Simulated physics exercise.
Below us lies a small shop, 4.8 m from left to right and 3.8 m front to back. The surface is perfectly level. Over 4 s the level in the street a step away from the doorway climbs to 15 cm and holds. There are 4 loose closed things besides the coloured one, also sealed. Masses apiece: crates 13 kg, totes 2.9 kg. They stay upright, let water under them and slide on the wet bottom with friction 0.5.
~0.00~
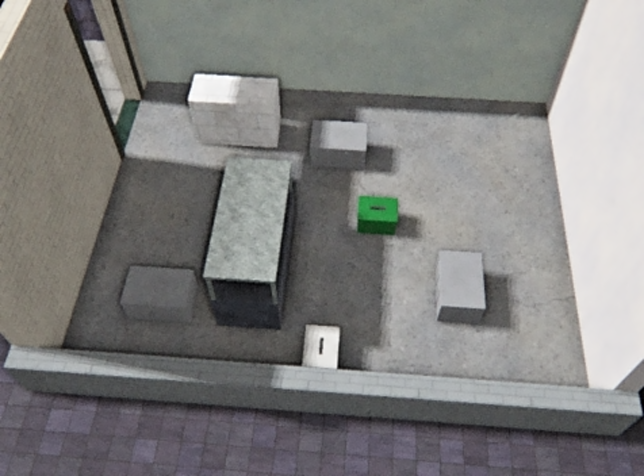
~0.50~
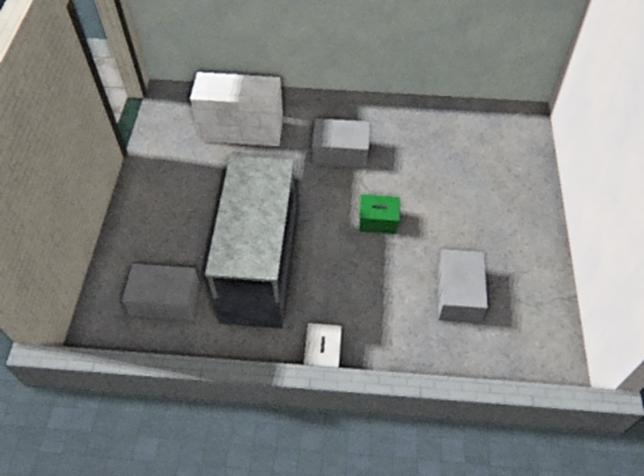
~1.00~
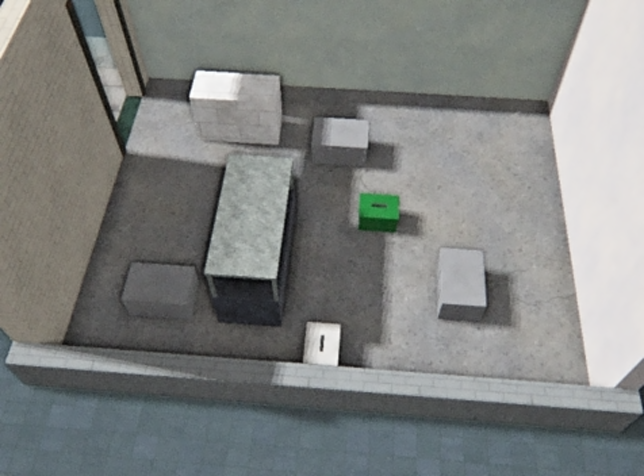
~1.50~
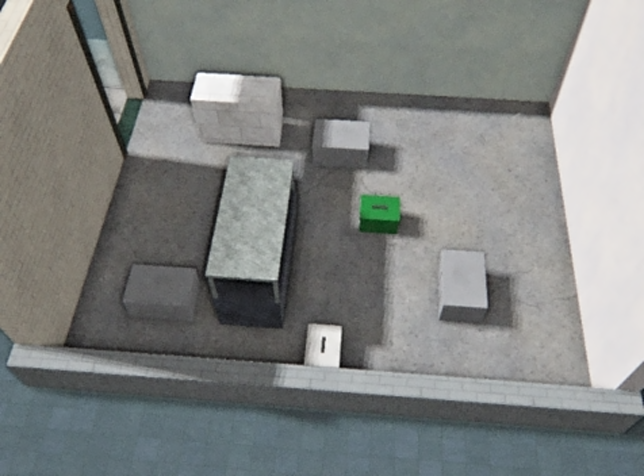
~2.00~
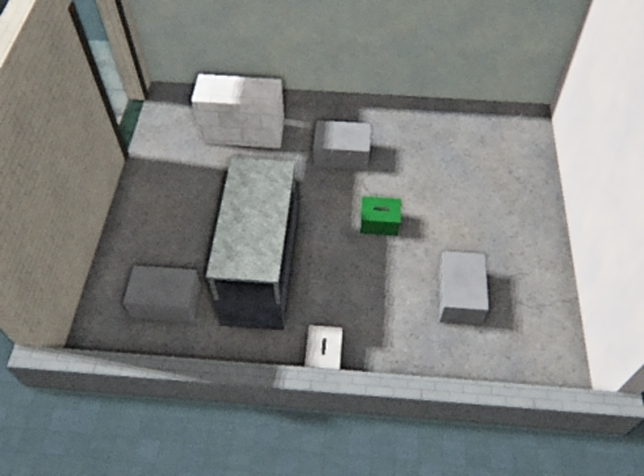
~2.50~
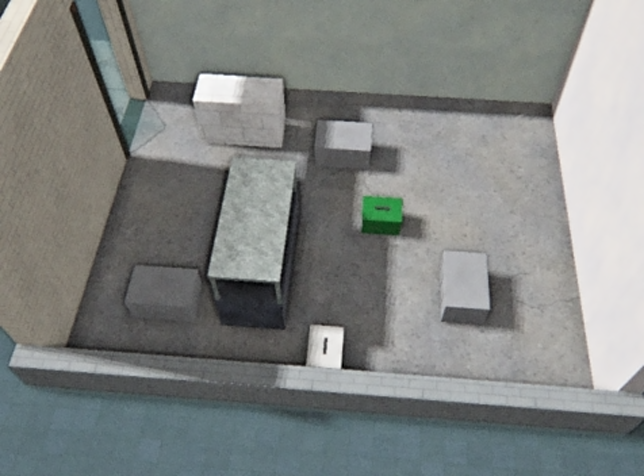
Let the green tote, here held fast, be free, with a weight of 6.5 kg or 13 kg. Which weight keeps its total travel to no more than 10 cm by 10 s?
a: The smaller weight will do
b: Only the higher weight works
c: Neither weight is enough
The answer is a.
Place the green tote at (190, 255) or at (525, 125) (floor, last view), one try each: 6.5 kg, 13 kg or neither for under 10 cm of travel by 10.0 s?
The first time the greater option is needed; the second time the greater option is needed.
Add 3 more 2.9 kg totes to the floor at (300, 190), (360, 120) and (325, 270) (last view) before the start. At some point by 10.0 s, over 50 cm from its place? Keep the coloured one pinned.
The first comes out above the threshold, the second above the threshold, the third below the threshold.
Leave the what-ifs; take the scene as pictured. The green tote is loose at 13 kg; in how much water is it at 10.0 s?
Something like 2 centimetres.
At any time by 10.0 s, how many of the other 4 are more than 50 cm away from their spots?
That adds up to 0.
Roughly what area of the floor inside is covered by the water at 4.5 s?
Somewhere around 3.0 m2, roughly.
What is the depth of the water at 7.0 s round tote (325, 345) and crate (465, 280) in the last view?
Depths: Near 0 cm, then near 0 cm.
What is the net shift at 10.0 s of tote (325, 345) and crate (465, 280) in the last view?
They've ended up 0 cm and 0 cm away, in that order.
After 3.5 s the green tote would be 0 cm from its start with 6.5 kg and 0 cm from its start with 13 kg; 0 cm of water round it then.
After 4.5 s the green tote would be 0 cm from its start with 6.5 kg and 0 cm from its start with 13 kg; 0 cm of water round it then.
After 7.0 s the green tote would be 0 cm from its start with 6.5 kg and 0 cm from its start with 13 kg; 2 cm of water round it then.
After 10.0 s the green tote would be 0 cm from its start with 6.5 kg and 0 cm from its start with 13 kg; 2 cm of water round it then.
